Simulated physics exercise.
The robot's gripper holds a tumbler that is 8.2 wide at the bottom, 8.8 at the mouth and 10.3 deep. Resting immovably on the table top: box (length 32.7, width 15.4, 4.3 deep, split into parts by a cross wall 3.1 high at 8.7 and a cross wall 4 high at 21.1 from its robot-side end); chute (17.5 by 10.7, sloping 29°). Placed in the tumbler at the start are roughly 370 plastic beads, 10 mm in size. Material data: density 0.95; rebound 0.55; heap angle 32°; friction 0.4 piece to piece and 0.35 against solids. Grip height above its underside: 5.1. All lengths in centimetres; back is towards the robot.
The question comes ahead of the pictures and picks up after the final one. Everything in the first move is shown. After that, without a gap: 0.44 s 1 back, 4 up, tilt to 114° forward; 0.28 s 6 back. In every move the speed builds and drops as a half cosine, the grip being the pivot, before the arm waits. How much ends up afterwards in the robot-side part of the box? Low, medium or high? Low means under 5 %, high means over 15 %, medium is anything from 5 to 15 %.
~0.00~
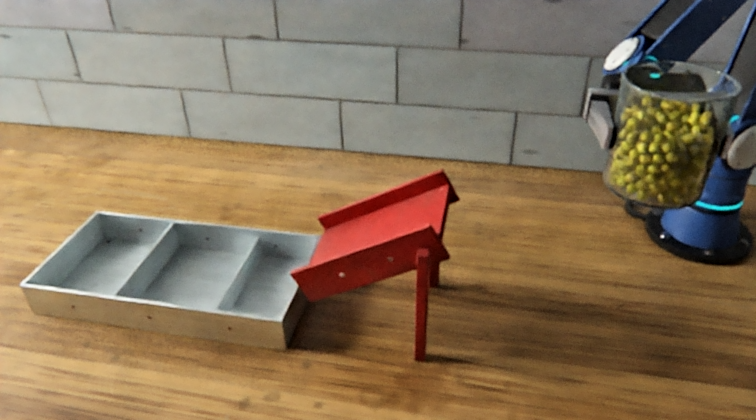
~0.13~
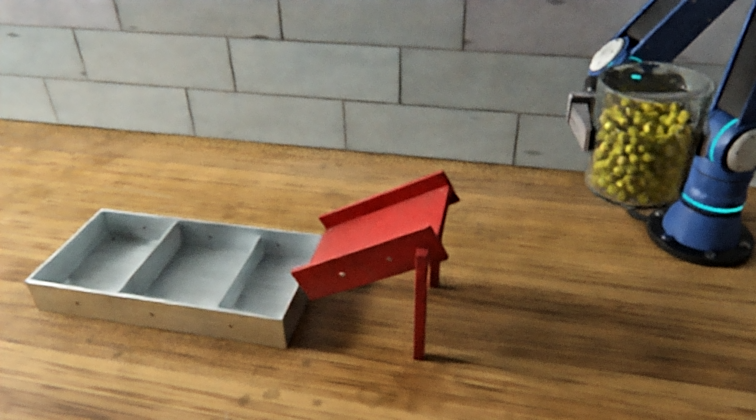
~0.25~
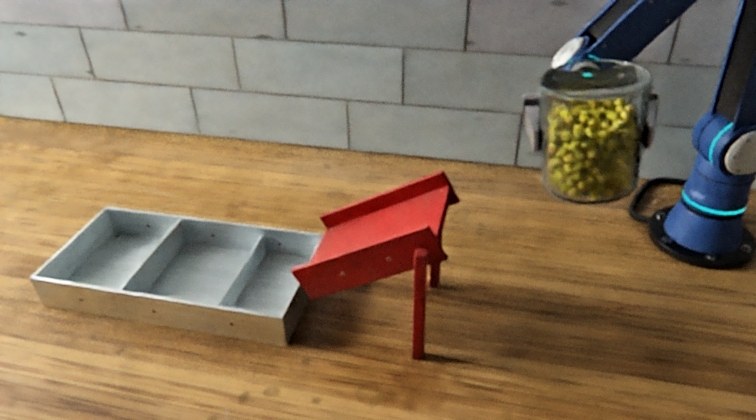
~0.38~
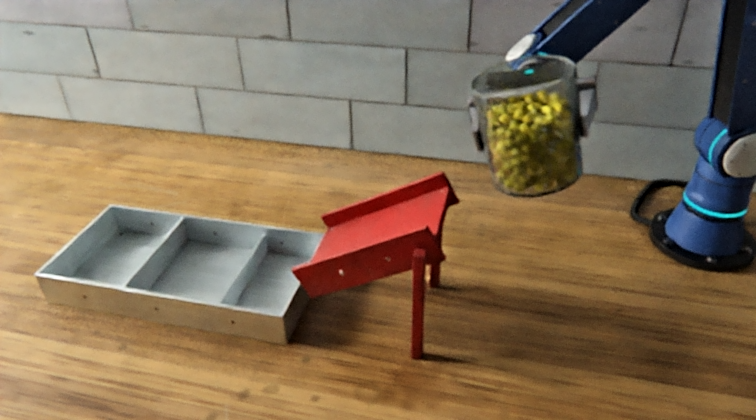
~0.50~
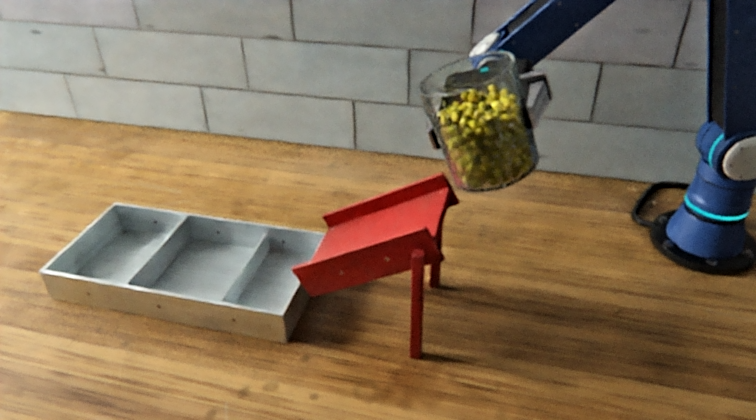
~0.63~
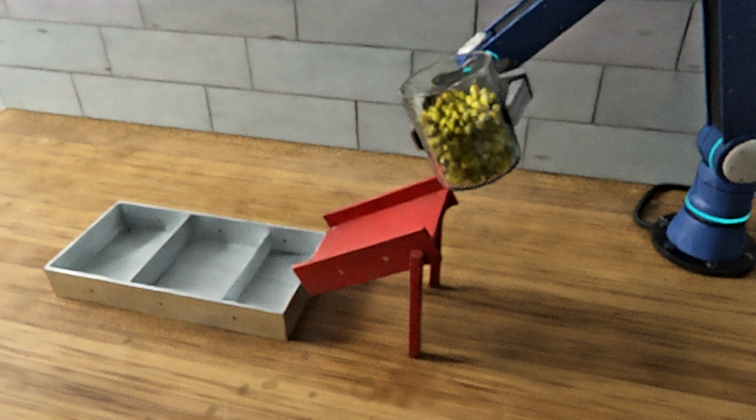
High.
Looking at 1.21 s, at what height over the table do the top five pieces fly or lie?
30 cm or thereabouts.
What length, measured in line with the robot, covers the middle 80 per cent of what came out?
I'd say close to 36 cm.
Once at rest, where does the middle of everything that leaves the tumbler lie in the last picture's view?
In the final picture, somewhere near (276, 288).
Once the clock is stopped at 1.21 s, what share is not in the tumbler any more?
I'd put it at some 45 percent up to then.
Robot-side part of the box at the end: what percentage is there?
Some 70 in a hundred.
After 0.92 s, tilted 90° forward, highest piece 34 above the table; 367 in the tumbler.
After 1.21 s, tilted 114° forward, highest piece 30 above the table; 207 in the tumbler, 2 in the robot-side part, 158 on the chute or in flight.
After 1.55 s, tilted 114° forward, highest piece 27 above the table; 224 in the robot-side part, 50 on the table or floor, 10 in the tumbler, 9 in the middle part, 74 on the chute or in flight.
After 2.60 s, tilted 114° forward, highest piece 3 above the table; 249 in the robot-side part, 106 on the table or floor, 12 in the middle part.
In the end, 249 in the robot-side part, 106 on the table or floor, 12 in the middle part. That is 68 % in the robot-side part of the box.
